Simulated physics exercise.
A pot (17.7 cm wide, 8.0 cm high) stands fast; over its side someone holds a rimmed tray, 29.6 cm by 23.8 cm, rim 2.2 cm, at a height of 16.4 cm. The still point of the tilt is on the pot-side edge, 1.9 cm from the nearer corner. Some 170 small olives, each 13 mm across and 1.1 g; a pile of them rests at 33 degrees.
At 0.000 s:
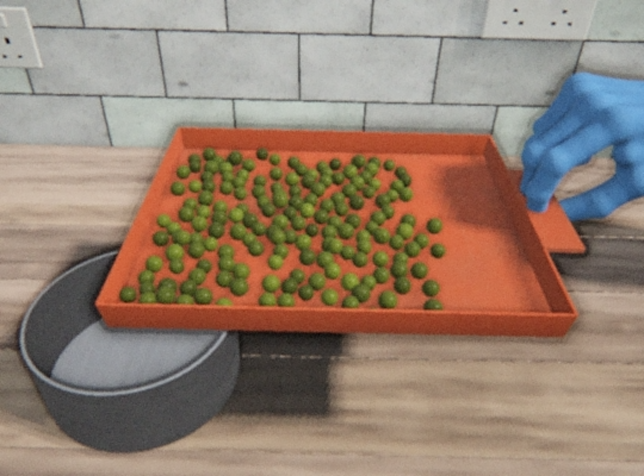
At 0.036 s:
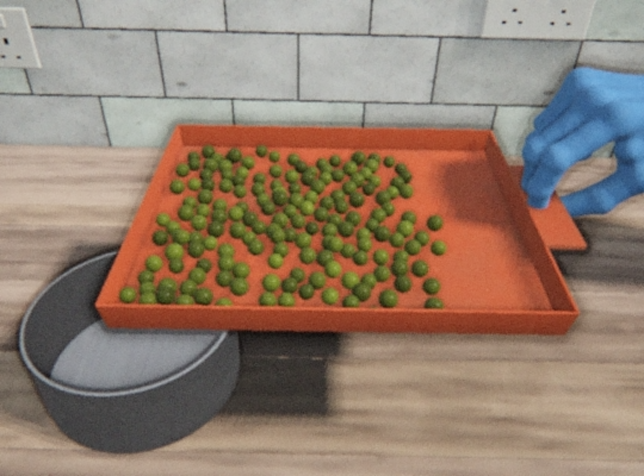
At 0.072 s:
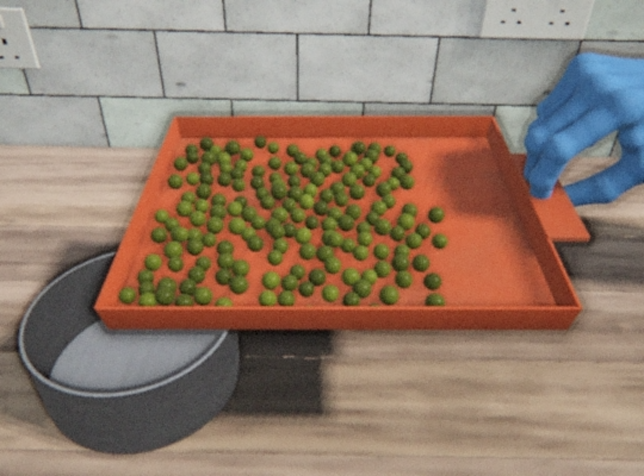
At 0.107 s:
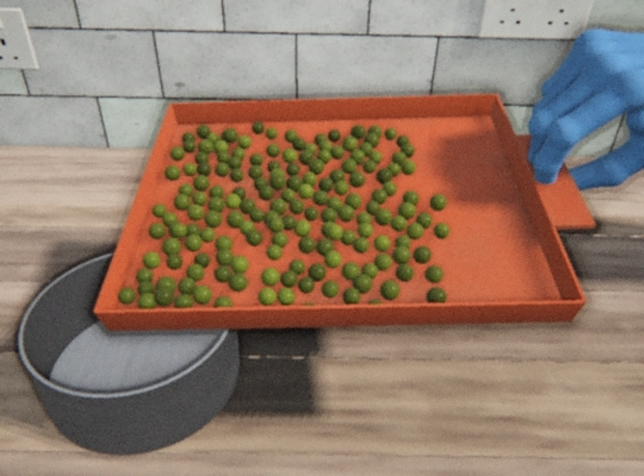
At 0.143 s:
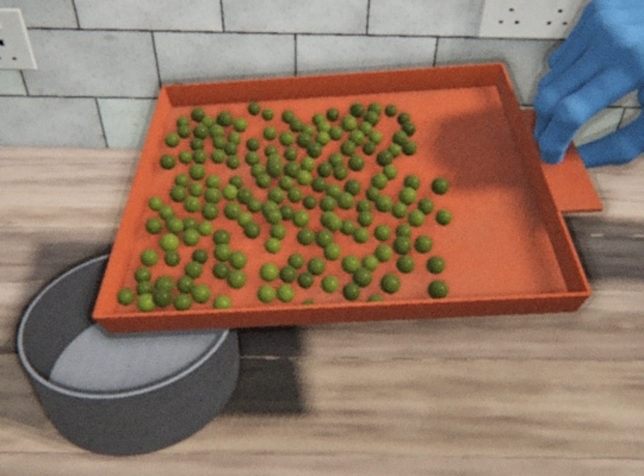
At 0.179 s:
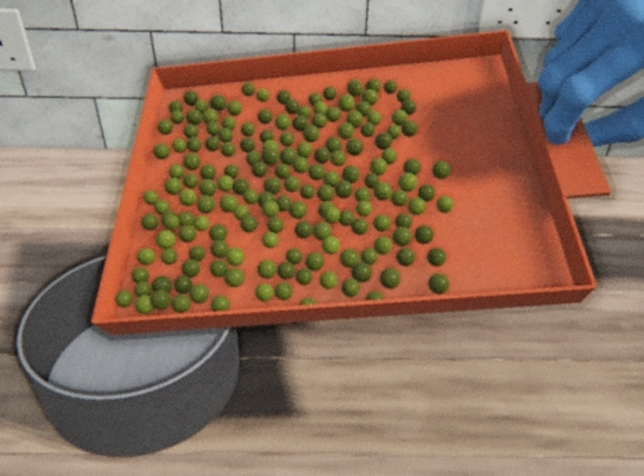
A blue-gloved hand tilts an orange tray of green olives, raising its right side above a grey pot.
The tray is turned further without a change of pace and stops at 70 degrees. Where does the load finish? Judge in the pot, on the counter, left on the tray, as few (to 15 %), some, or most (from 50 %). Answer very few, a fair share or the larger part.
In the pot: Very few; on the counter: A fair share; left on the tray: The larger part.
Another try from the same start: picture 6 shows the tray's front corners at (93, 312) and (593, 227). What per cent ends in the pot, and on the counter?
Pot 5, counter 30.
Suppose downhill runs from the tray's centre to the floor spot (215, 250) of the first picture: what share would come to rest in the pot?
Some 10 per cent.
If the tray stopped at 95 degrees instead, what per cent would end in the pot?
It would be near 0 per cent.
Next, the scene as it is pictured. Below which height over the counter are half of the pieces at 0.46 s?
About 24 cm.
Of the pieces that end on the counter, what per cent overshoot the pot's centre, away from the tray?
About 40 per cent.
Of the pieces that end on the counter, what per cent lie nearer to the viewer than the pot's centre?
Some 100 per cent.
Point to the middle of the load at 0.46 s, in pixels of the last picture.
Around (208, 216).
After 0.35 s, tilt 47 degrees; the tray holds 100 %, the pot 0 %.
Then, at 0.46 s, tilt 64 degrees; the tray holds 100 %, the pot 0 %.
Then, at 0.71 s, tilt 70 degrees; the tray holds 75 %, the pot 0 %.
In the end, at 1.6 s, pot 0 %, counter 35 %, tray 65 %.
